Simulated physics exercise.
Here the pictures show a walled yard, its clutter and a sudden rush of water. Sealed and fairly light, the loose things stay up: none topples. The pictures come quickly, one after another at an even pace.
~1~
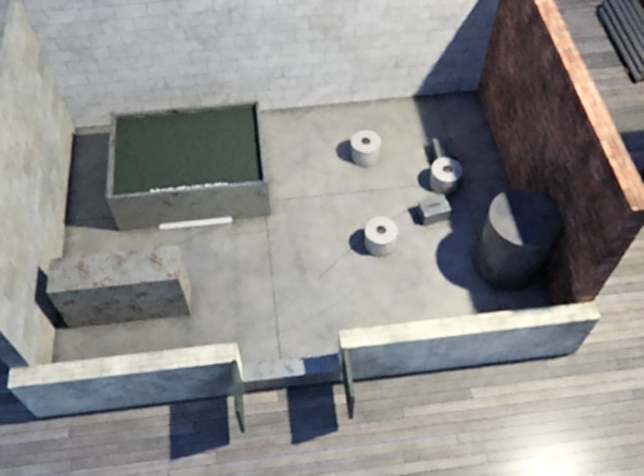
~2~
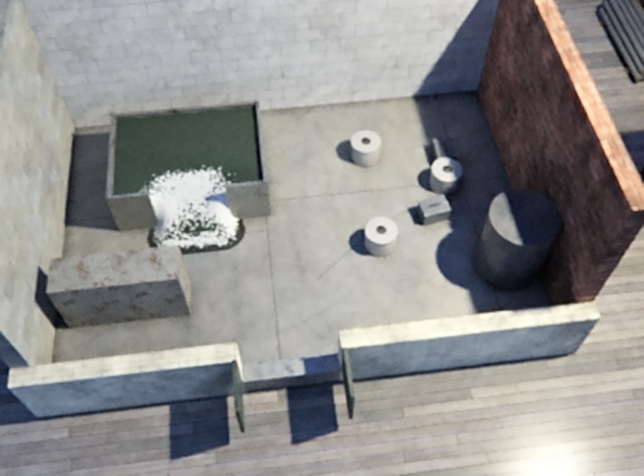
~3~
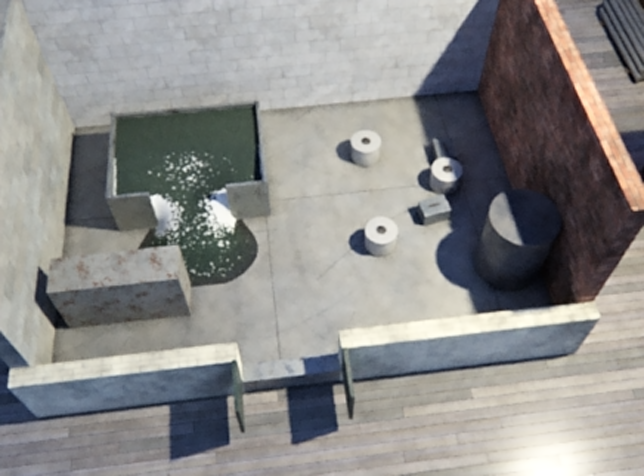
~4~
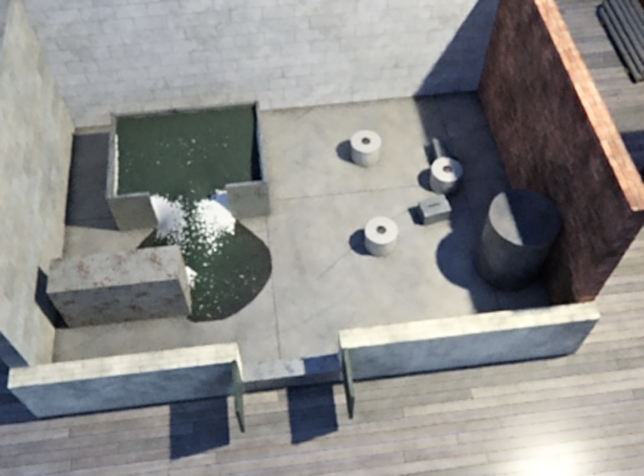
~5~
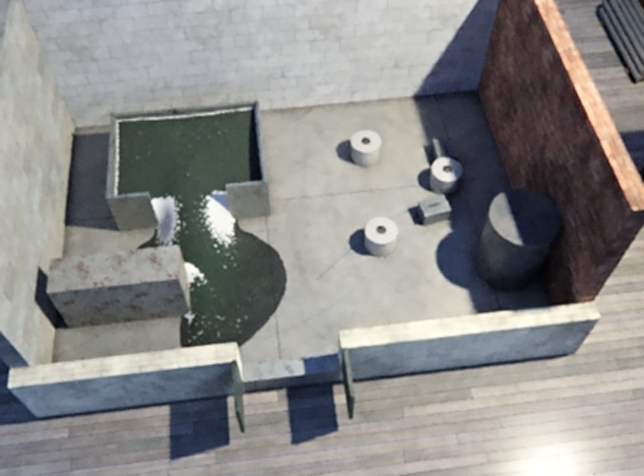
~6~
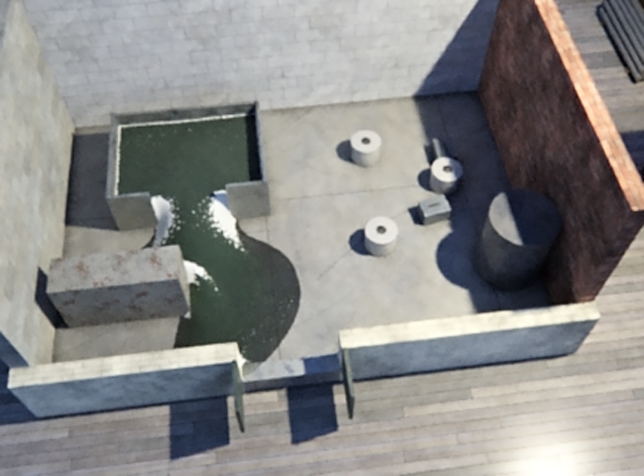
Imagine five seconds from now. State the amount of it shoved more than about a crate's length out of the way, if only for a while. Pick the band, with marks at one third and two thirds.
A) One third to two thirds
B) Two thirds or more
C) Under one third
C.
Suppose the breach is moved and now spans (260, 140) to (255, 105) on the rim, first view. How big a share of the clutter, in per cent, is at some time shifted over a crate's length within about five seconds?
Estimate: Close to 100 per cent.
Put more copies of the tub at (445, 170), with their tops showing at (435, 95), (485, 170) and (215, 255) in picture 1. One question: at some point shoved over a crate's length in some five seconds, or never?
The first sits tight, the second sits tight, the third travels far.
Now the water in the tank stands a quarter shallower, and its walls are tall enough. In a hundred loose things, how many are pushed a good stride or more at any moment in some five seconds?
My estimate is around 0 percent.
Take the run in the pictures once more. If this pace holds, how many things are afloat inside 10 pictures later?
Count: 0.
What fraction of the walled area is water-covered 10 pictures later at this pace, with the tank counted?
Roughly 45 %.
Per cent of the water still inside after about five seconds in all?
It comes out at 74 parts in a hundred.
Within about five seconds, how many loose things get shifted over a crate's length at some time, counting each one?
The total is 0.
A moment on, 0 of 5 are well off their spots; 0 afloat.
Next, 0 of 5 are well off their spots; 0 afloat.
Later, 0 of 5 are well off their spots; 0 afloat.
In the end, 0 of 5 are well off their spots, and 0 have been at some point; 0 afloat.
